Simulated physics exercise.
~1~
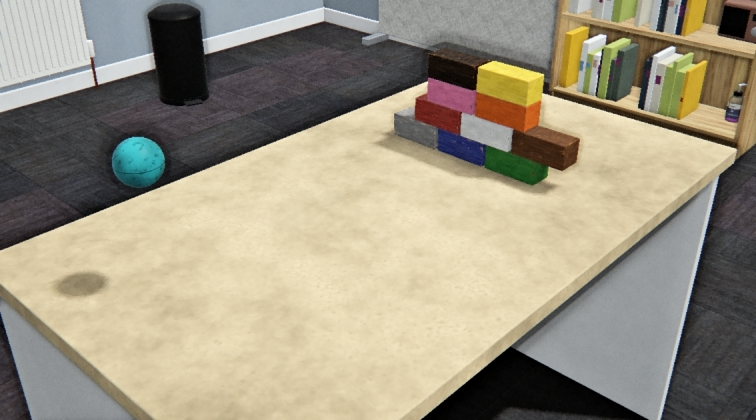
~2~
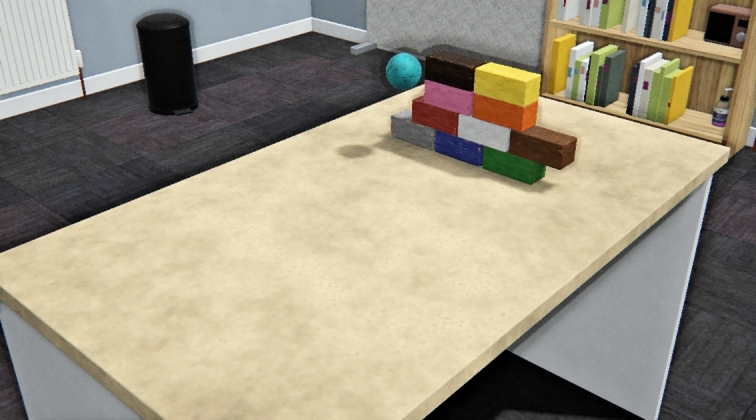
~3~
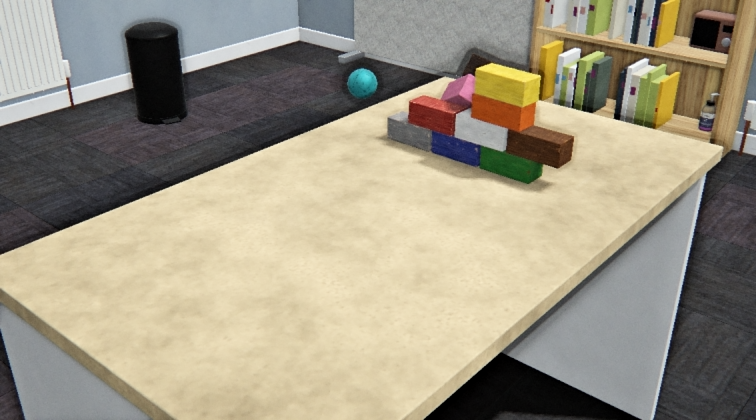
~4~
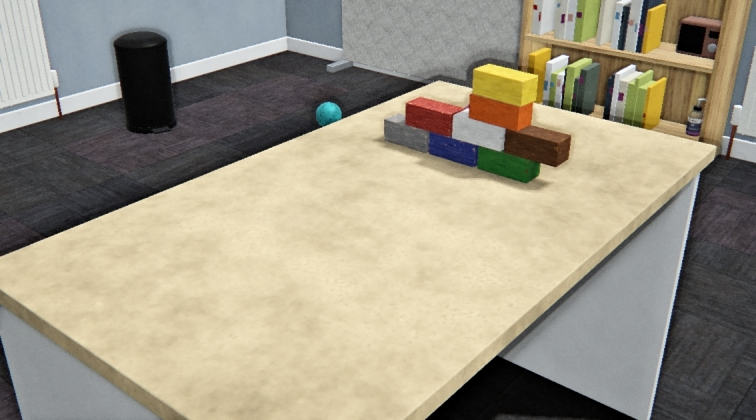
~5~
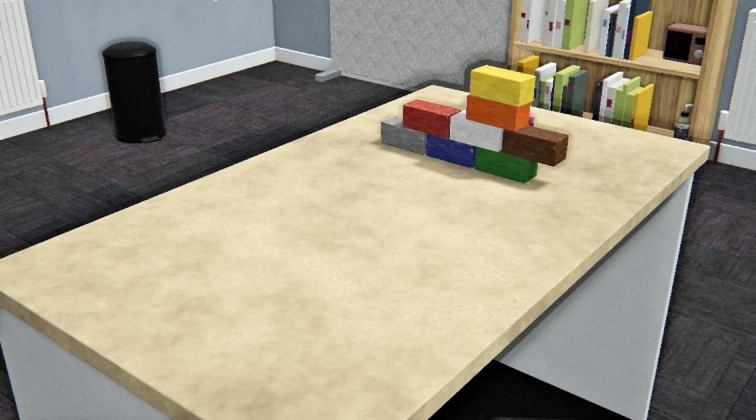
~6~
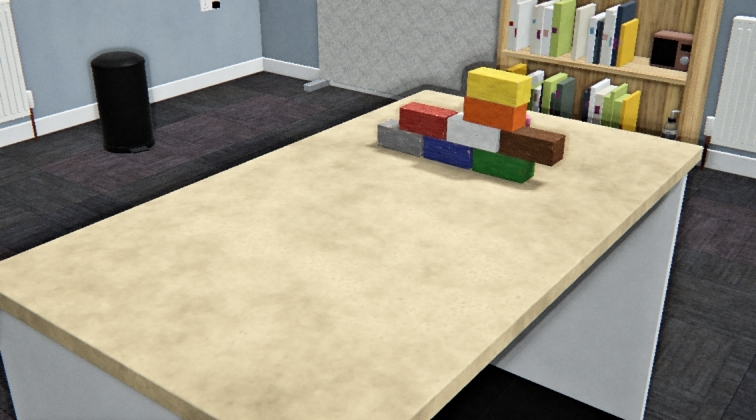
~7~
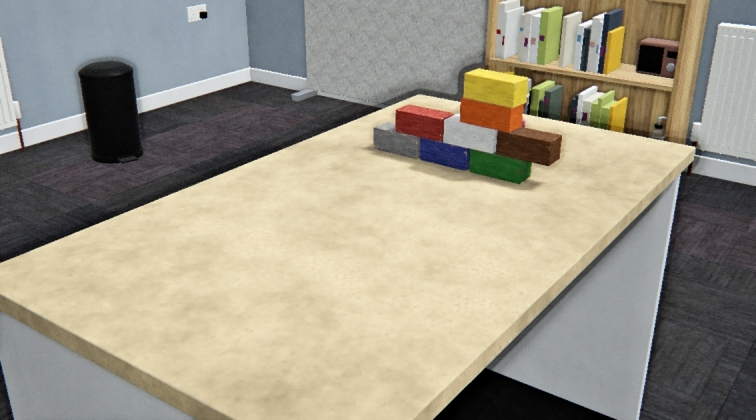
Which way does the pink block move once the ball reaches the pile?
The pink block moves to the right, tipping over and dropping behind the other blocks.
